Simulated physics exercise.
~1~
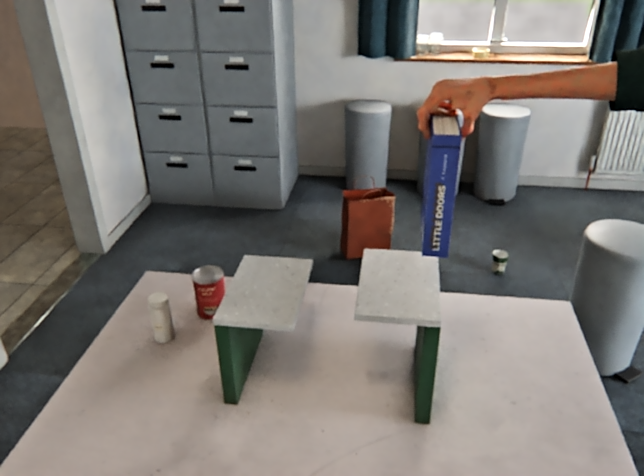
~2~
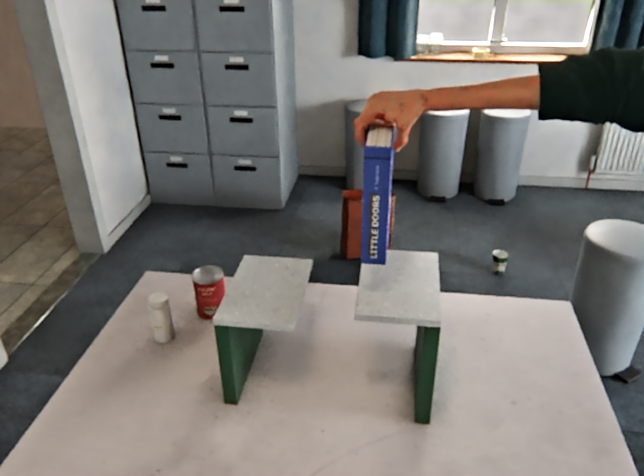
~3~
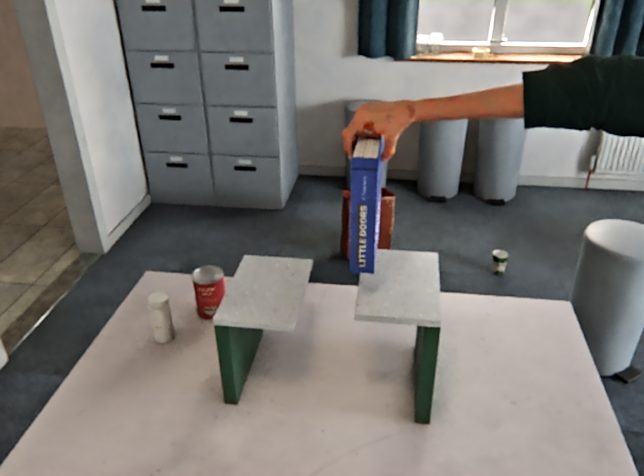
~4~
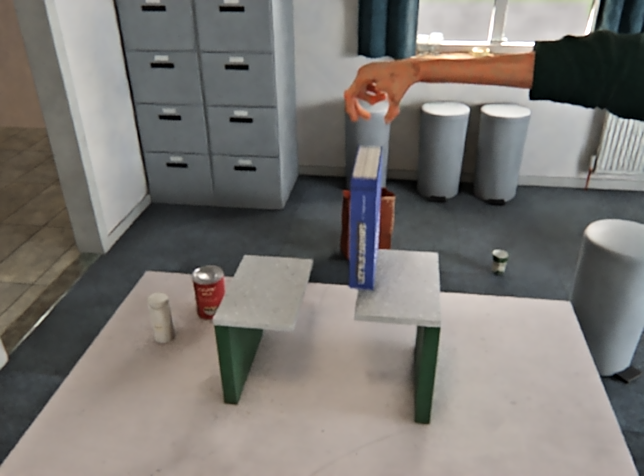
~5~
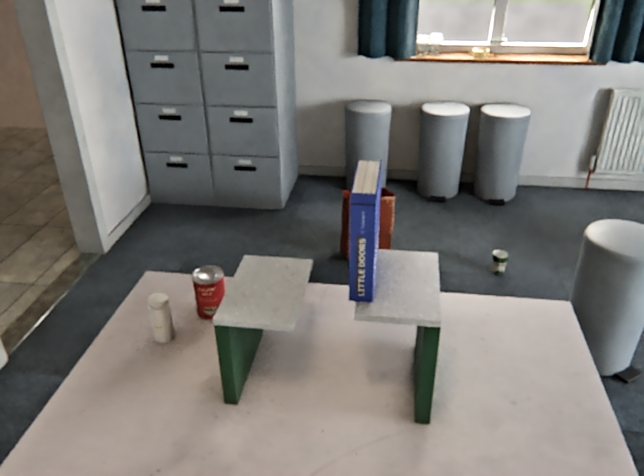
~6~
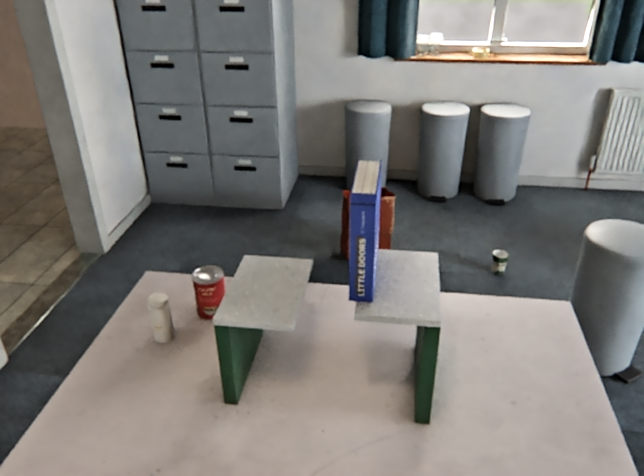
Blue book held upright by a hand moves left, lowers and is released, ending standing at the gap edge of a two-part stand.
